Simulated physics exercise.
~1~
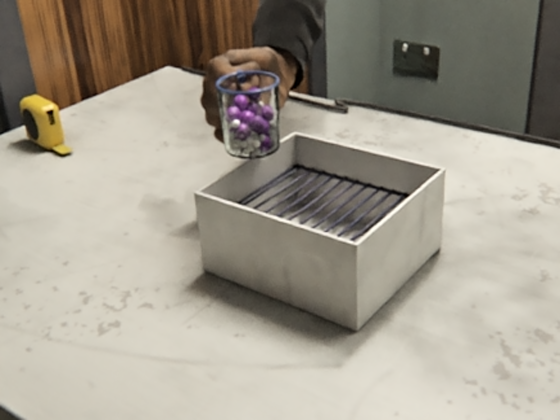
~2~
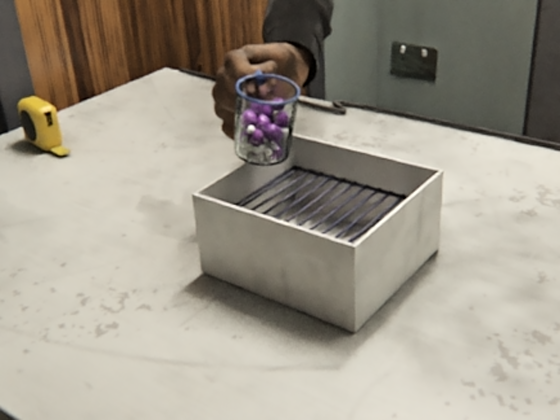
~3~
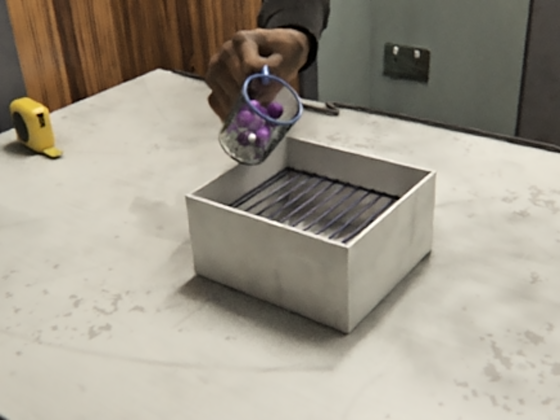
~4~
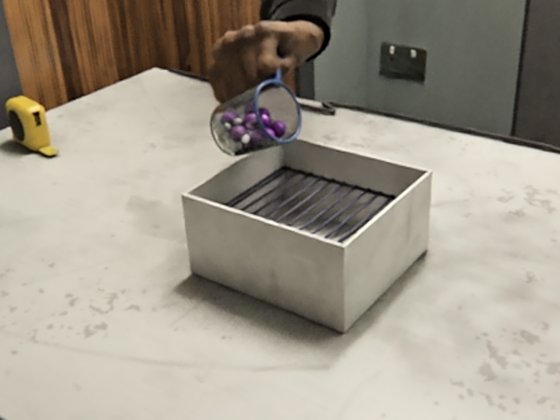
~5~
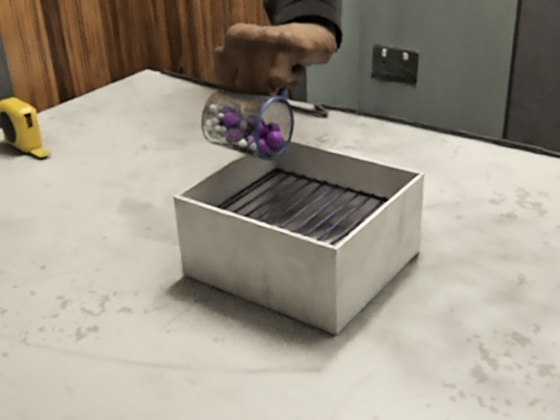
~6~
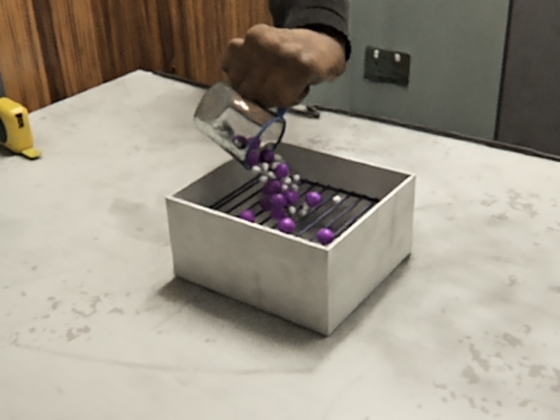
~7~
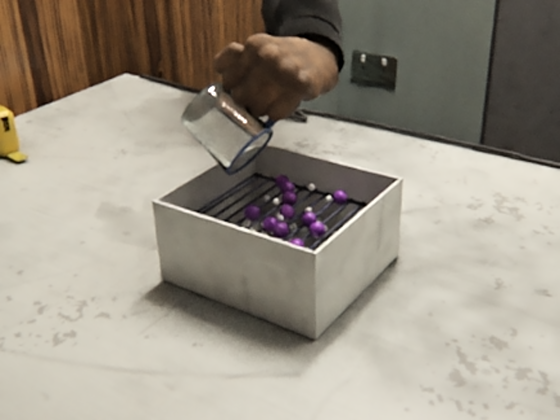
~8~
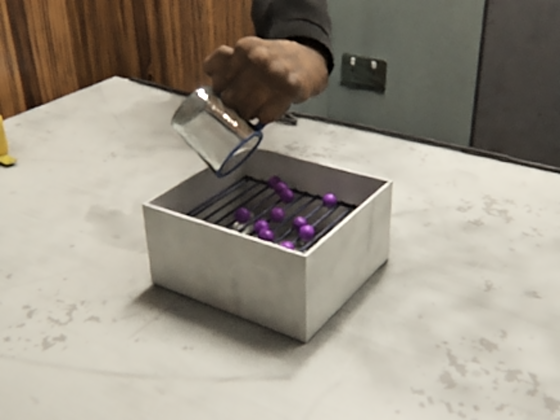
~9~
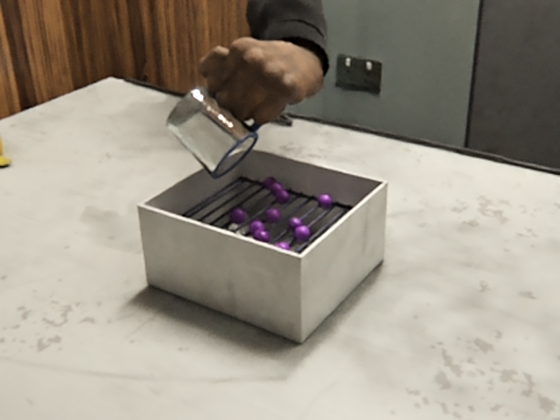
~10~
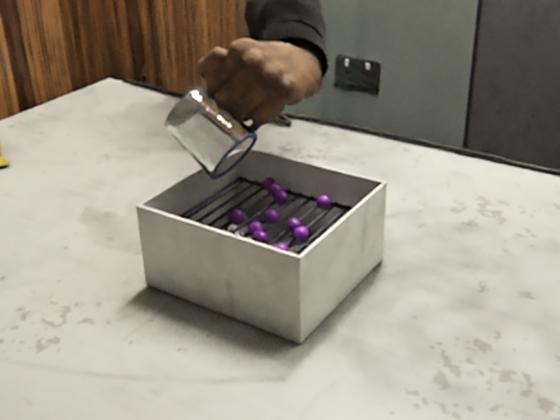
A hand holds a clear cup of purple and white beads above an open grey box with dark wires stretched across it, while a yellow tape measure sits at the left of the pale table. The hand tips the cup to the right until it lies on its side, the beads still inside. As it tilts further, the beads pour out in a stream and scatter over the wires. The small white ones drop through, while the larger purple ones stay on top. The view drifts slightly right, and the emptied cup ends held mouth-down over the purple beads resting on the wires.
